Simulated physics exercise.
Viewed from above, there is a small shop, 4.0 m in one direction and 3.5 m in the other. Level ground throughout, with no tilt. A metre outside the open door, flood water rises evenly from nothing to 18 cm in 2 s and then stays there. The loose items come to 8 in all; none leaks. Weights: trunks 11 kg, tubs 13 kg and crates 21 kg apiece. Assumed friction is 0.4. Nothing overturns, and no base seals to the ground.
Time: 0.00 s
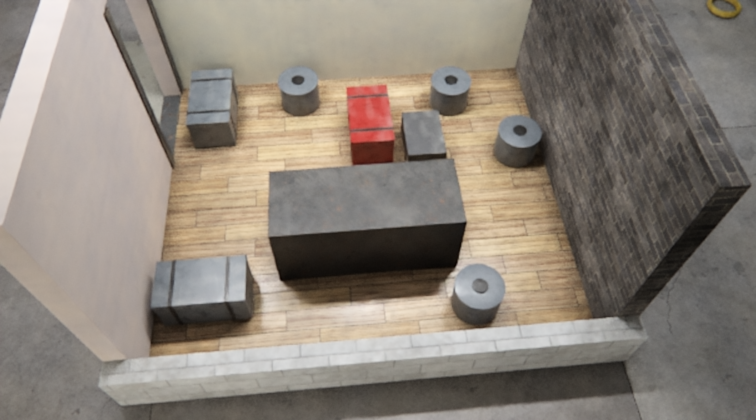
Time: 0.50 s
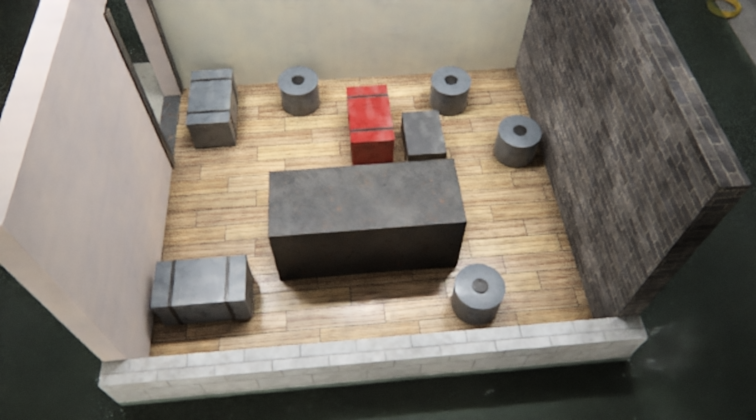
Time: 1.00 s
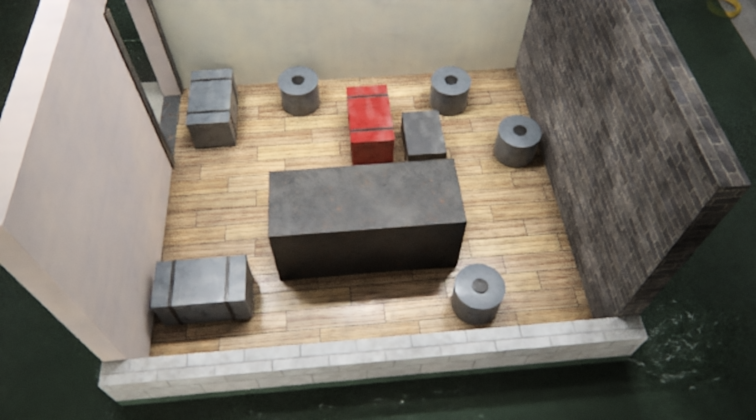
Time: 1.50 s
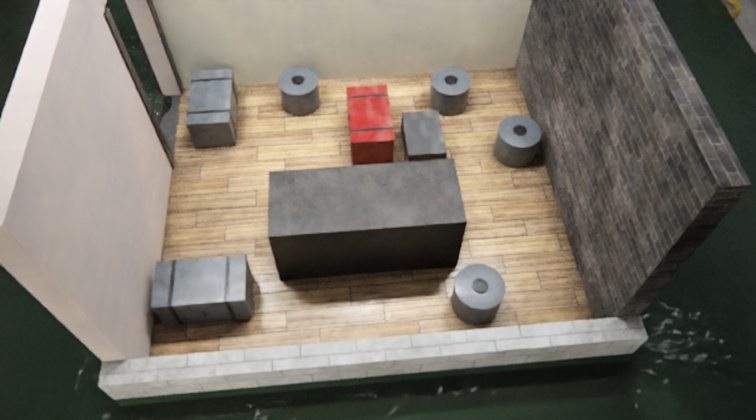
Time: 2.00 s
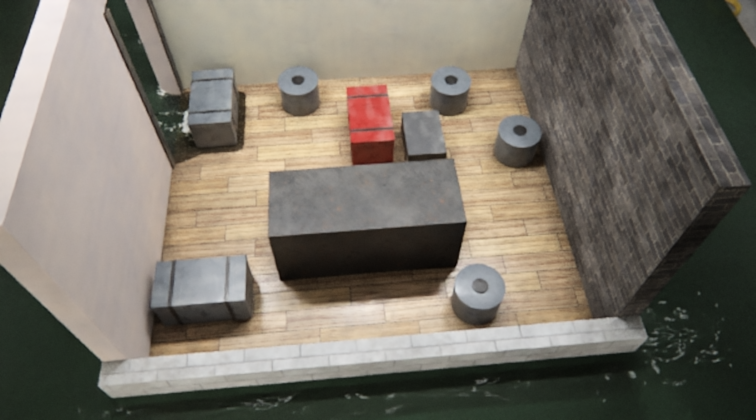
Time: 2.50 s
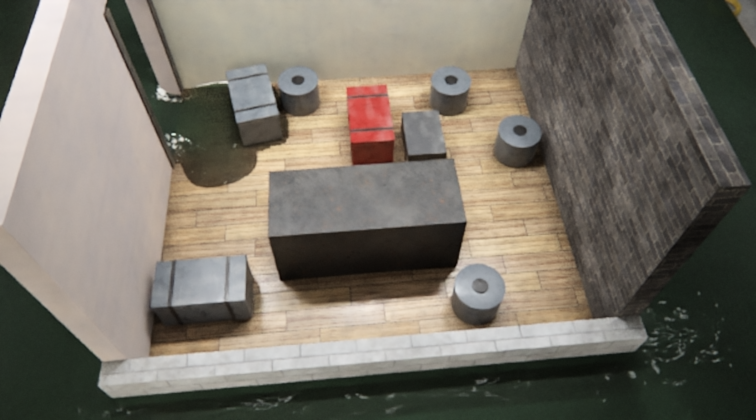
In a small shop seen from above, dark water spreads over the ground outside the walls, then enters through the doorway at the upper left, and the grey crate nearest it shifts right toward a round tub.
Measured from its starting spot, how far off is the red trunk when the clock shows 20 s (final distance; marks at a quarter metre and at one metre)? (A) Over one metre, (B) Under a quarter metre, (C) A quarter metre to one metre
Option A: Over one metre.
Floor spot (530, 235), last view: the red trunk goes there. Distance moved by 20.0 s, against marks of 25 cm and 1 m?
Here it goes just a bit.
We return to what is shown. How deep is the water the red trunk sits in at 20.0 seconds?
Somewhere close to 14 cm.
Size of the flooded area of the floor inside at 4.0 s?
Flooded: Near 5.5 m2.
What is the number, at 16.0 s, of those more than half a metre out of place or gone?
I make it 7.
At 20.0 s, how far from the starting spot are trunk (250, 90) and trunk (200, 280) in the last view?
First 350 cm, then 200 cm.
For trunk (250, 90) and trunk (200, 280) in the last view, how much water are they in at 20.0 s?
Depths: Near 14 cm, then near 15 cm.
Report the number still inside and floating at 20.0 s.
At that point I count 8.
After 4.0 s the red trunk is near (392, 115), 0.2 m from its start, aground; 1 afloat.
After 9.0 s the red trunk is near (510, 139), 1.5 m from its start, afloat; 5 afloat.
After 16.0 s the red trunk is near (485, 280), 2.3 m from its start, afloat; 8 afloat.
After 20.0 s the red trunk is near (485, 277), 2.3 m from its start, afloat; 8 afloat.
